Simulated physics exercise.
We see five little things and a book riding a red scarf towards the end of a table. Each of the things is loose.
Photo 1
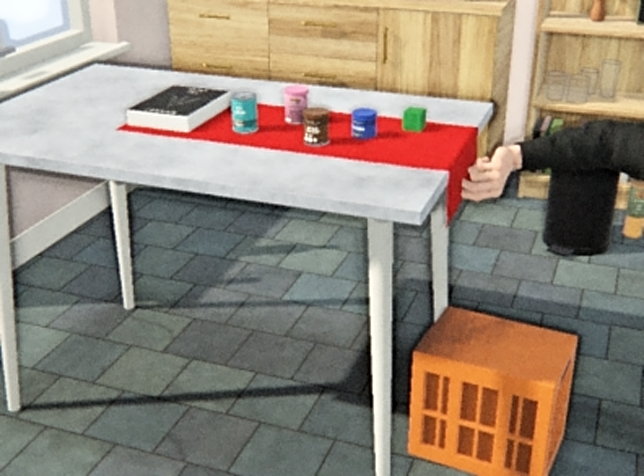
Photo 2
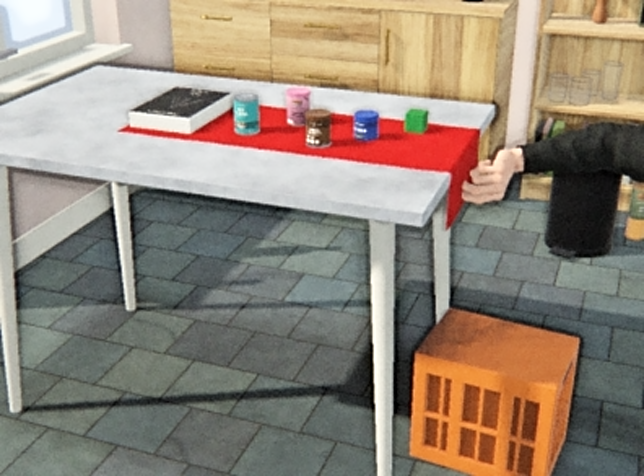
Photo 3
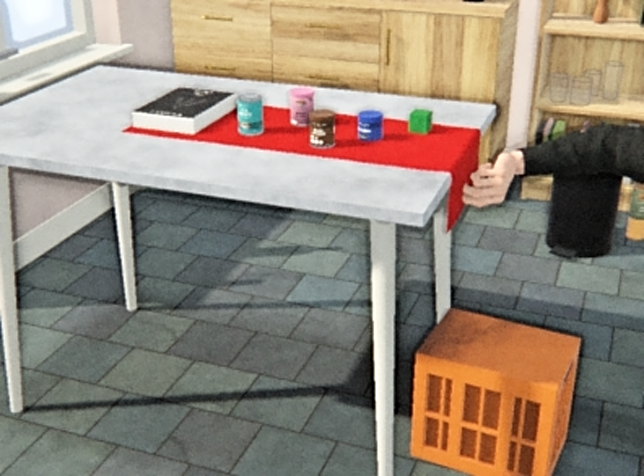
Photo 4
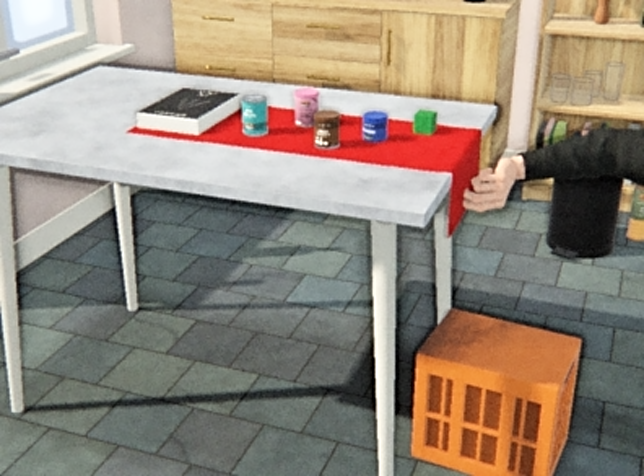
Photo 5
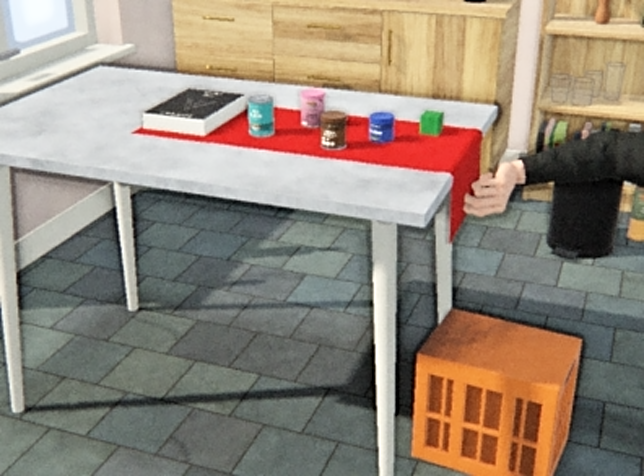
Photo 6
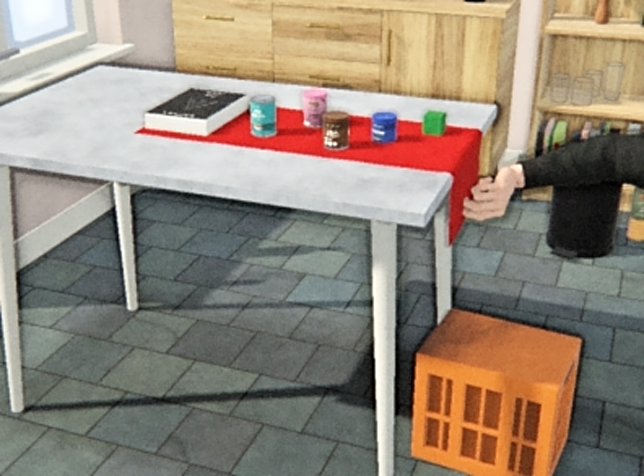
The clip shows a hand at the right slowly pulling a red cloth a short way over the edge of a table, as the book, four small containers and green cube on it shift slightly to the right.
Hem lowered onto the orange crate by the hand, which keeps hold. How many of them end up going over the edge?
Yeah well, the pull sends off three pieces and stops there.
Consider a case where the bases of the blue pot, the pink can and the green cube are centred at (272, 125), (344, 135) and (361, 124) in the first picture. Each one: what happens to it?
Blue pot safe, pink can lost, green cube lost.
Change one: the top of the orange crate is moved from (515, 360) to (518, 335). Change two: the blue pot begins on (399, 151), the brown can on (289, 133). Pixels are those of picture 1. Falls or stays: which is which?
Observed: Blue pot departs; brown can remains seated.
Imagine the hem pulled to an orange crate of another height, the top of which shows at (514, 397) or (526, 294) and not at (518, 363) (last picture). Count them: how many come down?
4 and 1.
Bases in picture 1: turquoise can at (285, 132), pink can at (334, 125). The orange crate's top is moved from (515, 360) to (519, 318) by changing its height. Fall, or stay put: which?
The turquoise can stays aboard, and the pink can stays aboard.
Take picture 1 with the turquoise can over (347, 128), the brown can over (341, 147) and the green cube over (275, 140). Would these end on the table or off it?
You'd see the turquoise can go down, the brown can go down and the green cube hang on.
A little later, hem near (462, 247); all still up.
Next, hem near (461, 289); green cube gone.
Later still, hem near (460, 325); green cube and blue pot gone.
When it is over, hem on the crate; green cube, blue pot and brown can gone. The count of fallen things is three.
